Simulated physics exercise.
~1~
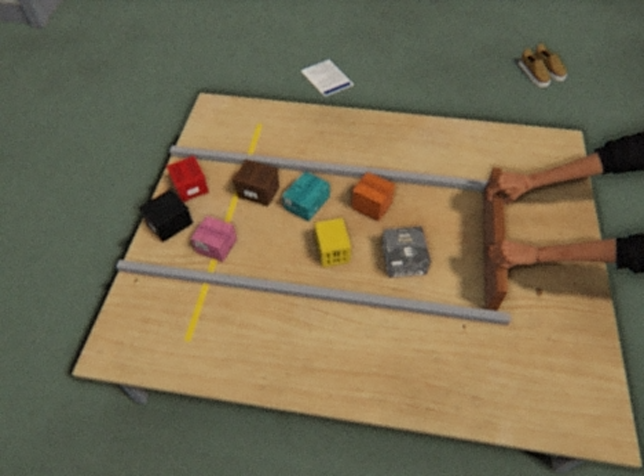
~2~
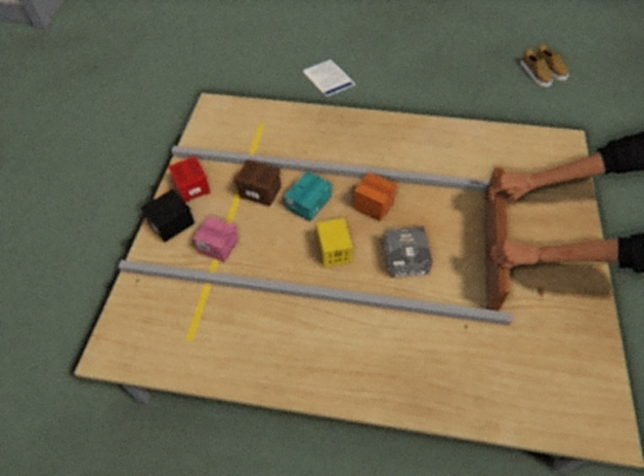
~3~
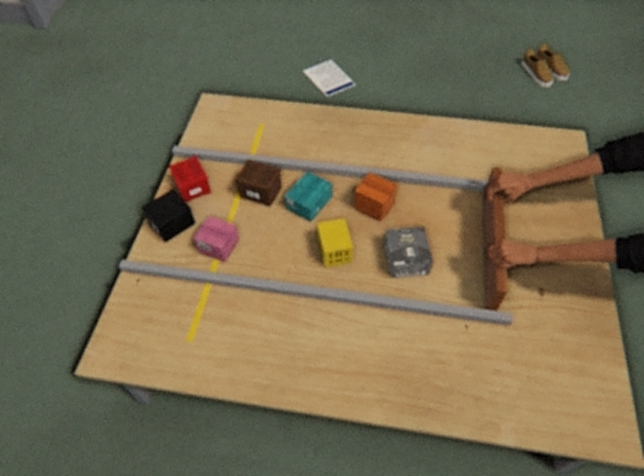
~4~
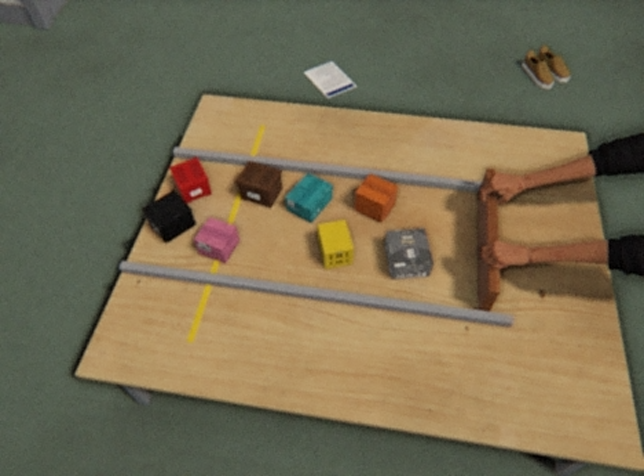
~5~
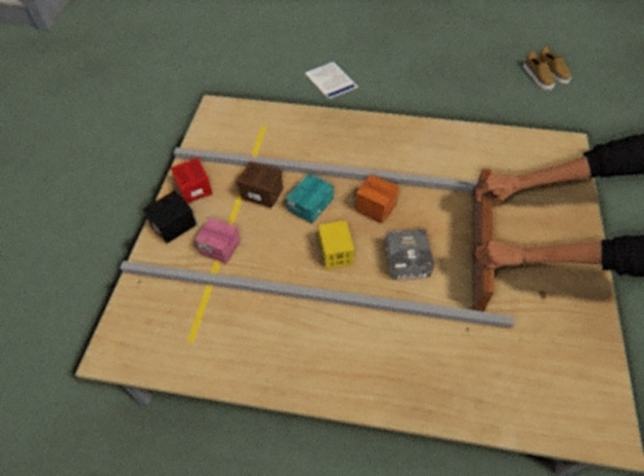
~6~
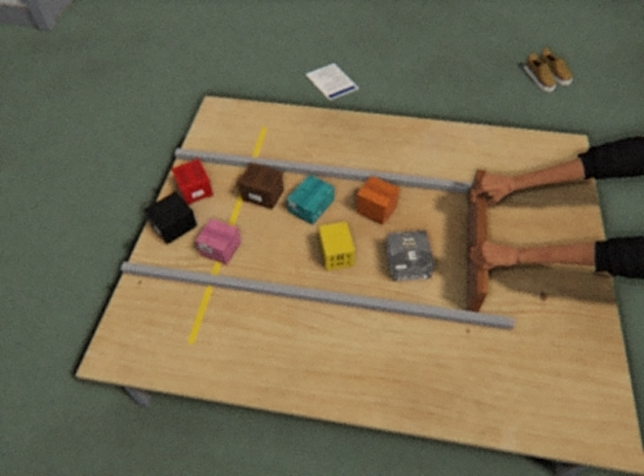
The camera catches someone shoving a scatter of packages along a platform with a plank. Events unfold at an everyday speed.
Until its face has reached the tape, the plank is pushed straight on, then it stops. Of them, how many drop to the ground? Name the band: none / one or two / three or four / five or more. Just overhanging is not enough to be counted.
Band: One or two.
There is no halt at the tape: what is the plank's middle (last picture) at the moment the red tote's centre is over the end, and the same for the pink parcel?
Its middle is about (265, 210) and about (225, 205).
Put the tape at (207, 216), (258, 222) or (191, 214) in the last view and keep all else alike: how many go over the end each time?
Going through each try, you'd get 4, 1 and 6.
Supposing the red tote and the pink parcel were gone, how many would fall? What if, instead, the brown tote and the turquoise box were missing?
The first removal gives 0, the second gives 1.
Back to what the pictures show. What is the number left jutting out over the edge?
I count 2 overhanging.
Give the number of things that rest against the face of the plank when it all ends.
That number would be 2.
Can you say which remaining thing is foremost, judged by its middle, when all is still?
It would be the brown tote.
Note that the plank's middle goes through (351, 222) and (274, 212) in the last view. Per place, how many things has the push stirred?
Moved so far: 4, then 8.
Early on, none off yet; black tote at rest near (172, 219); red tote at rest near (193, 182); pink parcel at rest near (219, 242).
A while later, none off yet; black tote travelled a little near (165, 215); red tote travelled about its own width near (169, 177); pink parcel travelled about its own width near (184, 240).
Finally, the number that fall off is one or two; lost, red tote and black tote.
